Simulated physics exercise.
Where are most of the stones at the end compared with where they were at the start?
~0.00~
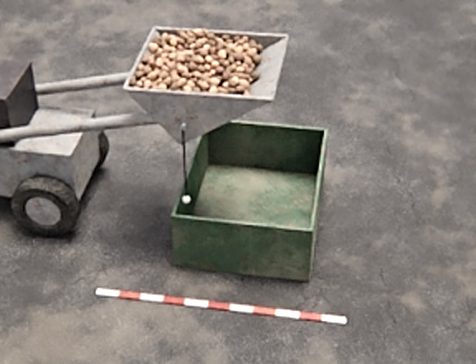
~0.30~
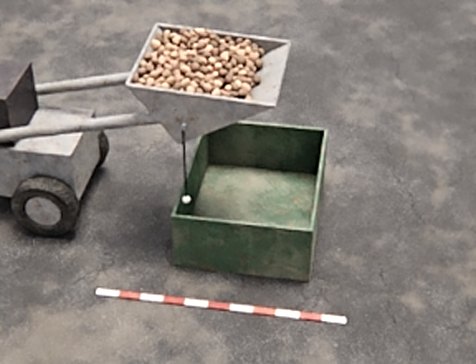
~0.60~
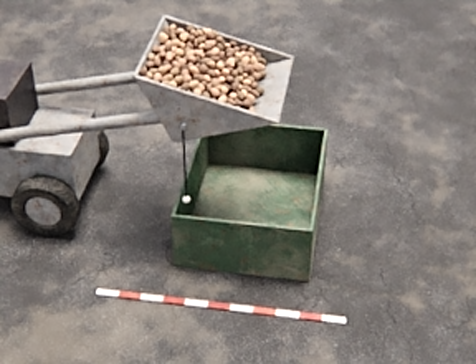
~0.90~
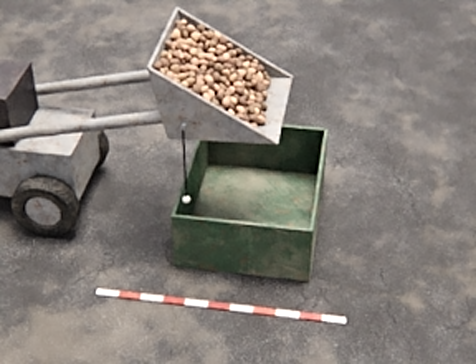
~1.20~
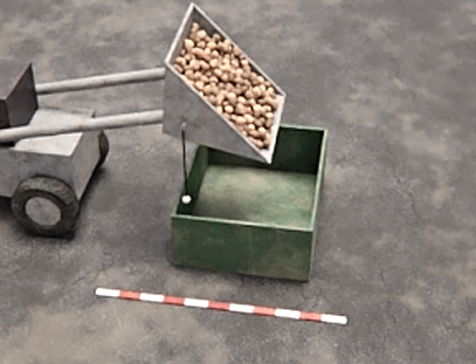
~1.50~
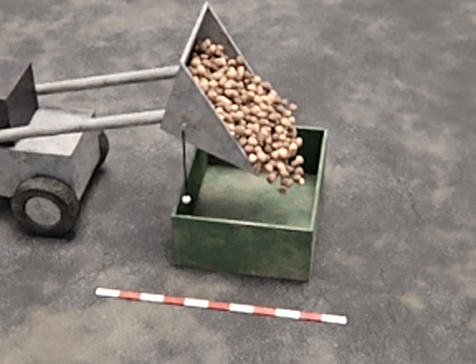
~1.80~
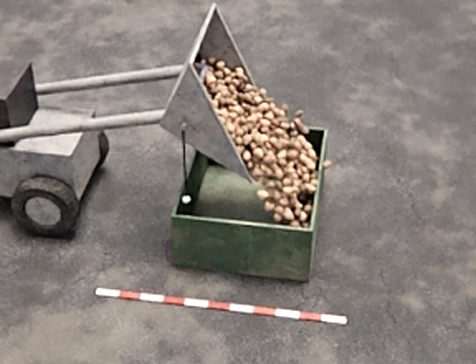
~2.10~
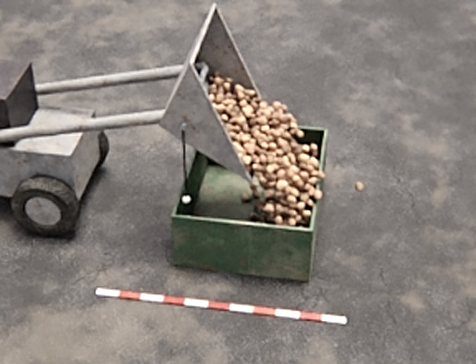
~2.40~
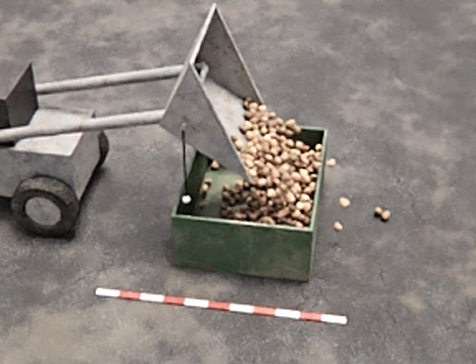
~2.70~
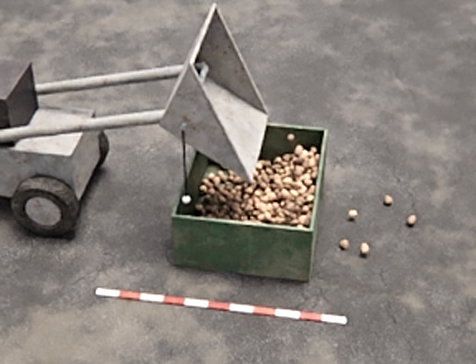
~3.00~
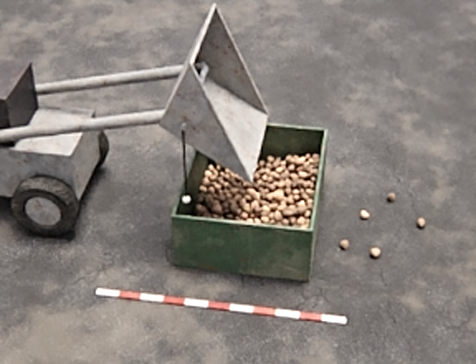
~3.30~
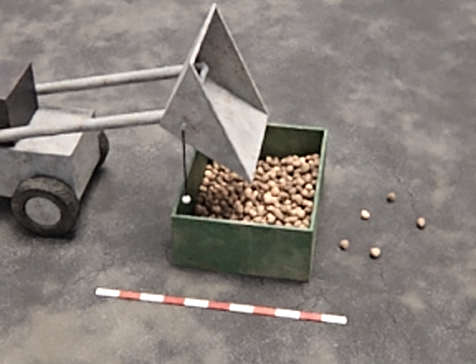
At the start the stones are heaped in the raised bucket of the loader. By the end nearly all of them lie in the green bin below, lower and further to the right.
